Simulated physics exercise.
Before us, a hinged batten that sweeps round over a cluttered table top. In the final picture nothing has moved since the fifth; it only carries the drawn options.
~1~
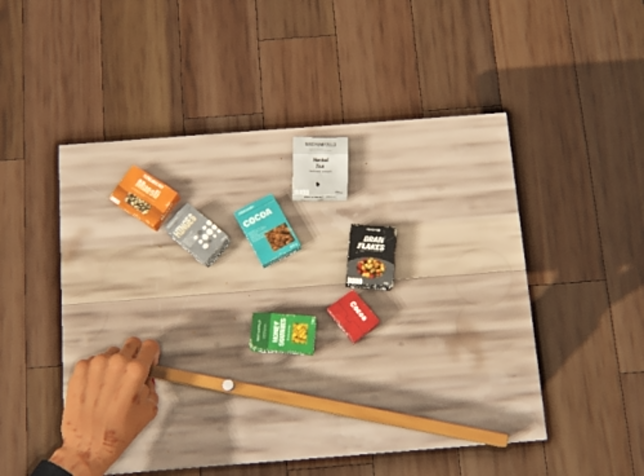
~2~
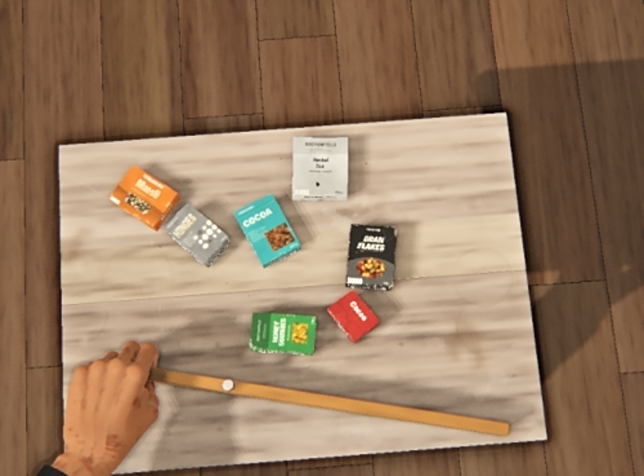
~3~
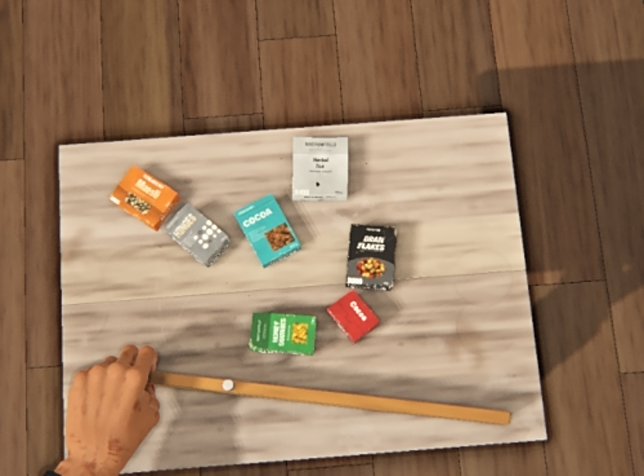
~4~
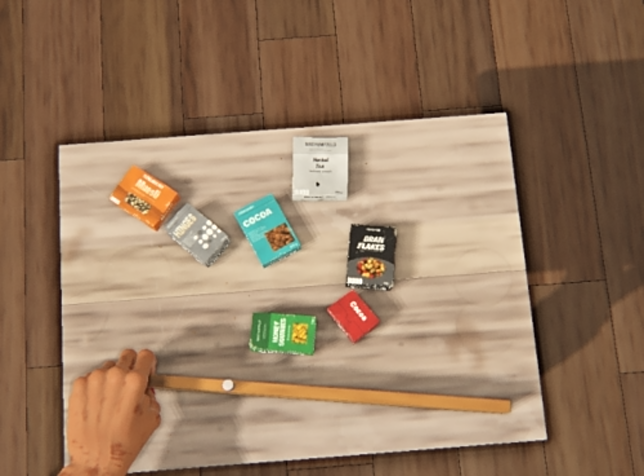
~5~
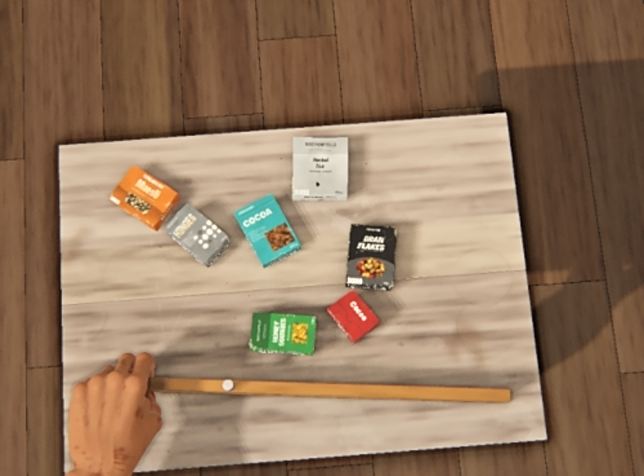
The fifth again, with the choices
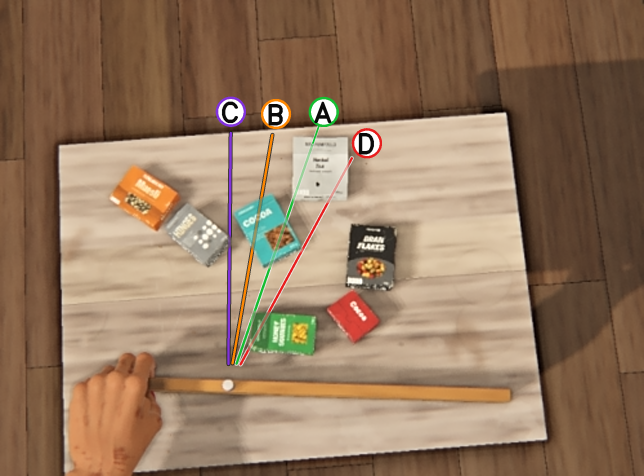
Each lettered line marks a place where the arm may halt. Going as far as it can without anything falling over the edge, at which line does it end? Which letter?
The farthest safe stop is D.
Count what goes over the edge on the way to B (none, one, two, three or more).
By then, one.
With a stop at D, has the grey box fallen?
No.
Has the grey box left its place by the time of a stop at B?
Yes.
On the marked copy, A at (276, 250); B at (253, 246); C at (230, 245); D at (298, 259).
Following D. Soon after the start, arm (364, 331); red packet (350, 307); white packet (320, 169).
Later, arm (332, 283); black packet (355, 223); green packet (267, 317).
In the end, arm (298, 260); white packet (288, 133); black packet (303, 196); nothing has fallen.
As for the rest, A drops the white packet; B drops the white packet; C drops the white packet.
